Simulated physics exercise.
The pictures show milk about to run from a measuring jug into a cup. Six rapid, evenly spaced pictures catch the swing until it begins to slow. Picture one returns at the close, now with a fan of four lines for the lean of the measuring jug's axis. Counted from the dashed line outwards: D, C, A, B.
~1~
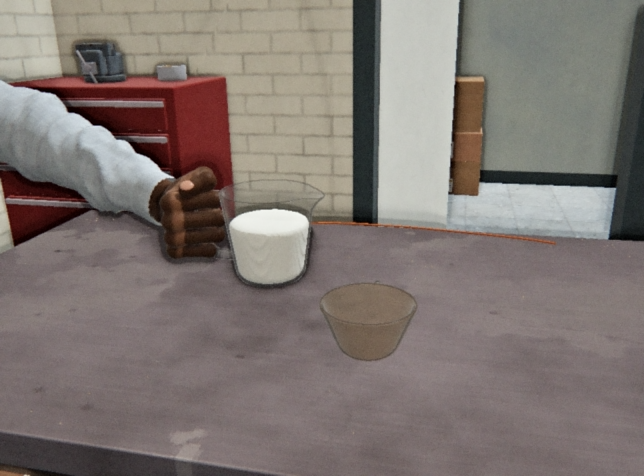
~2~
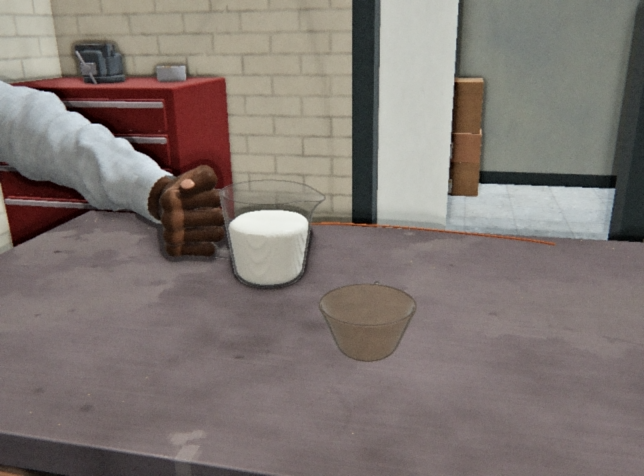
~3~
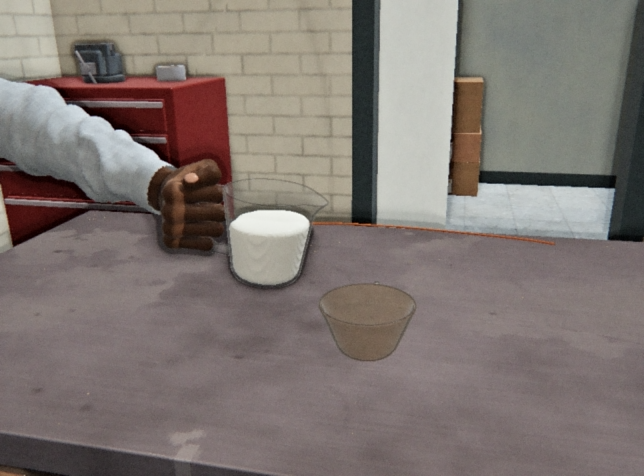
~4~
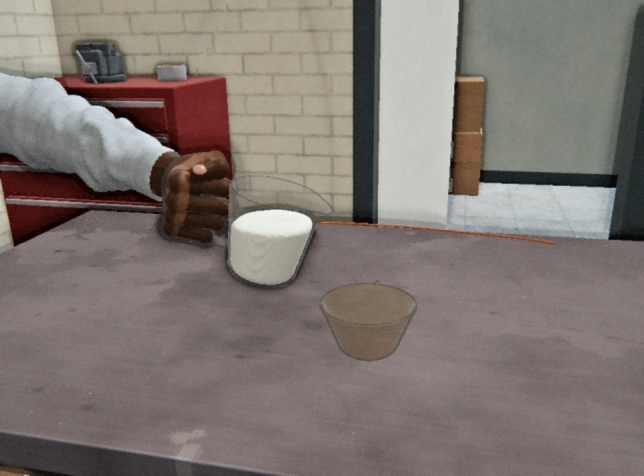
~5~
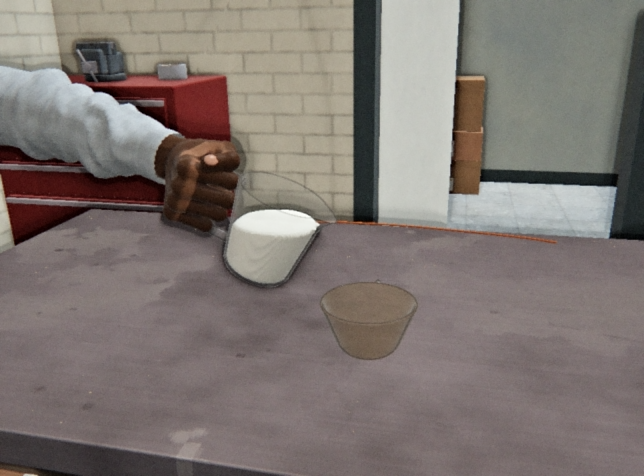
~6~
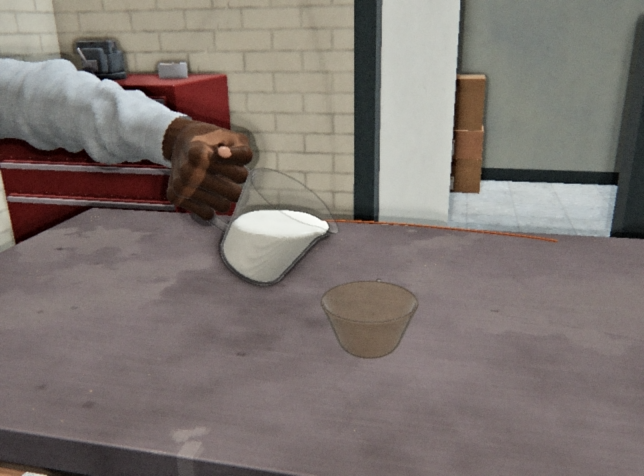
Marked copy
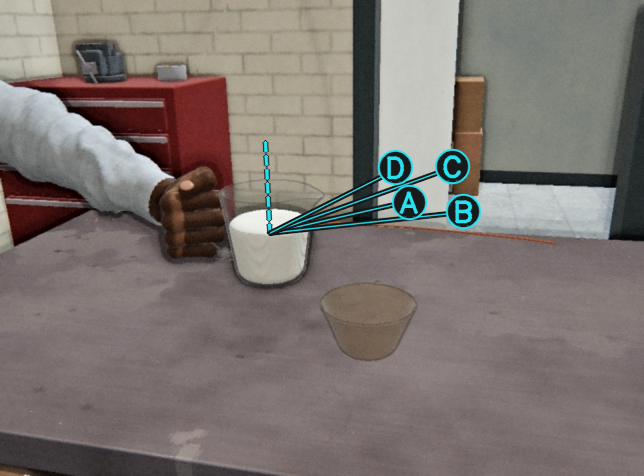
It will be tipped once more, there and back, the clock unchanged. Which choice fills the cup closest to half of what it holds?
D beats the others.
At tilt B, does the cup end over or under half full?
Over.
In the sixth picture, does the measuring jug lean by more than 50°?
No.
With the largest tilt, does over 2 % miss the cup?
Yes, it does.
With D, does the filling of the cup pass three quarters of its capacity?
No.
On the marked copy, A at (392, 205); B at (446, 213); C at (436, 173); D at (380, 177).
With A, the cup ends with about 76 % of what it can hold; 8 % of the milk is spilt.
With B, the cup ends with about 74 % of what it can hold; 20 % of the milk is spilt.
With C, the cup ends with about 63 % of what it can hold; 6 % of the milk is spilt.
With D, the cup ends with about 50 % of what it can hold; 3 % of the milk is spilt.
